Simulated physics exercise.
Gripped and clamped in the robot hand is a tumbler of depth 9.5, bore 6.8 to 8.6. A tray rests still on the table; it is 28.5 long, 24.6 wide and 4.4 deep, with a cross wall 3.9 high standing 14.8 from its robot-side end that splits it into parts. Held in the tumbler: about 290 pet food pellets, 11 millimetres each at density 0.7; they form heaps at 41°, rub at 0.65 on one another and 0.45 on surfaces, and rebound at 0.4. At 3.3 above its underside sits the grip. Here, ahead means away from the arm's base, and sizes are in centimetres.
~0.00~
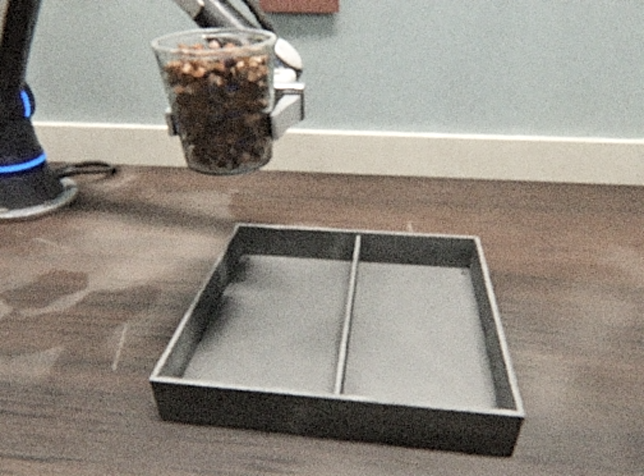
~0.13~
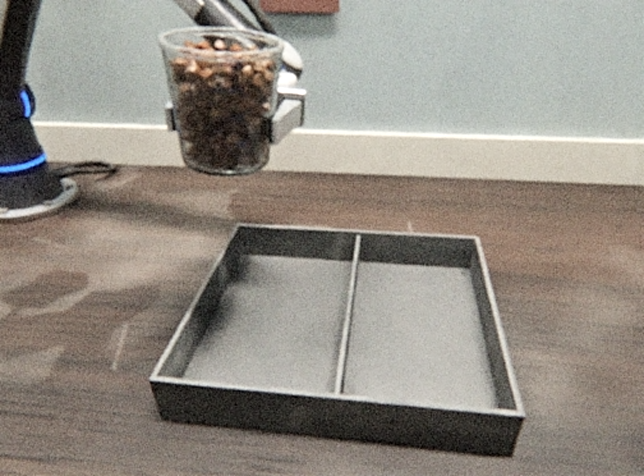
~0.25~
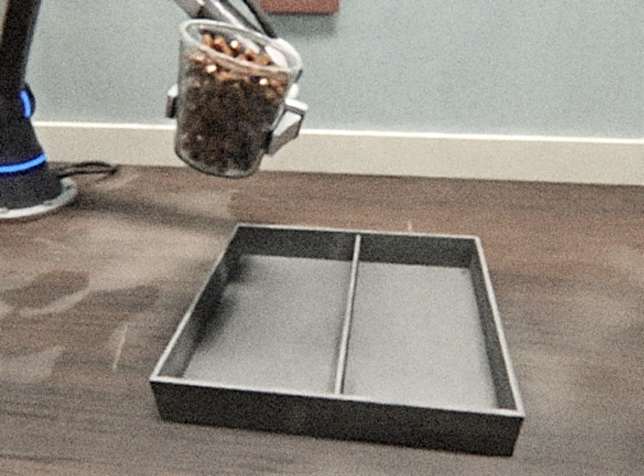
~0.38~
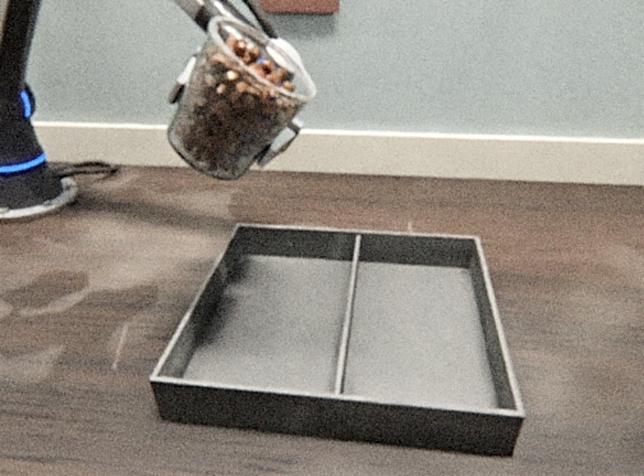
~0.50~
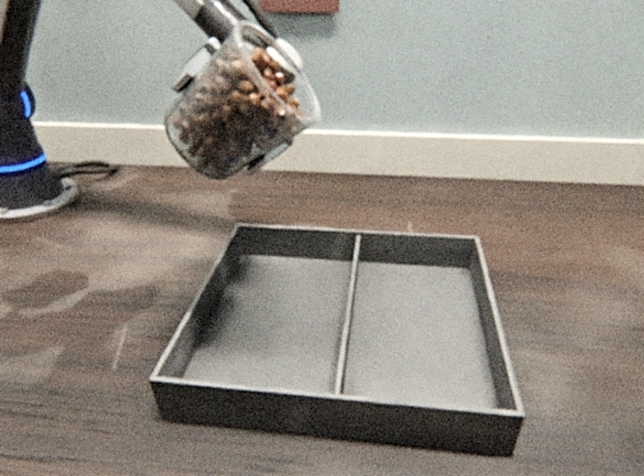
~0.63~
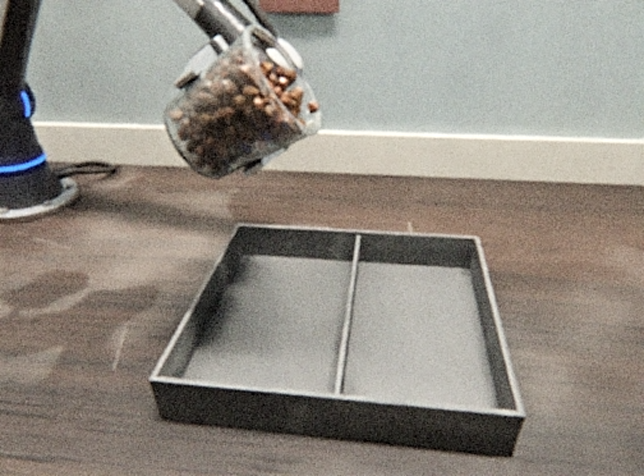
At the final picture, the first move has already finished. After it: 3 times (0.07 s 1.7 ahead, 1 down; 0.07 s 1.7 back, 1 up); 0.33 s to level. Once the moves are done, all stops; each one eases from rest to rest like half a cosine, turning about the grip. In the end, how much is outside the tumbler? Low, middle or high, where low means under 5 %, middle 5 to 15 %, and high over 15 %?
Middle, 5 to 15 %.
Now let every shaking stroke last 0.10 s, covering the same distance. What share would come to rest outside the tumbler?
About 5 per cent, then.
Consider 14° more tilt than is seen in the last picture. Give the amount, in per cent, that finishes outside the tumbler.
It would be near 25 per cent.
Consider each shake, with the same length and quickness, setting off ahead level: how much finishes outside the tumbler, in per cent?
25 %.
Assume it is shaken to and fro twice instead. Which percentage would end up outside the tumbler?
Estimate: Around 5 %.
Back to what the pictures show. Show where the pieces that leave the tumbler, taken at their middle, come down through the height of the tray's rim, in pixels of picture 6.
About at (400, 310).
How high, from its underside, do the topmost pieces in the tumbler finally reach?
Around 10.0 cm above the underside.
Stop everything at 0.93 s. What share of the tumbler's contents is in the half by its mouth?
Around 50 percent.
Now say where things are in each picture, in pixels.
The first picture shows tumbler middle at (223, 104), level; upper third of the load around (220, 70), from x 170 to 265, top at y 50; 290 in the tumbler.
The second picture shows tumbler middle at (225, 105), tilted 5° forward; upper third of the load around (222, 70), from x 175 to 270, top at y 50.
The third picture shows tumbler middle at (229, 106), tilted 20° forward; upper third of the load around (228, 75), from x 185 to 285, top at y 45.
The fourth picture shows tumbler middle at (234, 108), tilted 37° forward; upper third of the load around (237, 78), from x 180 to 295, top at y 45.
The fifth picture shows tumbler middle at (237, 111), tilted 52° forward; upper third of the load around (242, 85), from x 180 to 300, top at y 50.
The sixth picture shows tumbler middle at (238, 113), tilted 57° forward; upper third of the load around (243, 87), from x 180 to 315, top at y 55; 290 in the tumbler.
After 0.93 s, tilted 57° forward, highest piece 26 above the table; 282 in the tumbler, 3 in the far-side part, 1 in the robot-side part, 4 in flight or on a rim.
After 1.23 s, tilted 24° forward, highest piece 27 above the table; 270 in the tumbler, 18 in the far-side part, 2 in the robot-side part.
After 1.58 s, level, highest piece 28 above the table; 269 in the tumbler, 18 in the far-side part, 3 in the robot-side part.
After 2.63 s, level, highest piece 28 above the table; 269 in the tumbler, 18 in the far-side part, 3 in the robot-side part.
At rest, 269 in the tumbler, 18 in the far-side part, 3 in the robot-side part. That is 7 % outside the tumbler.
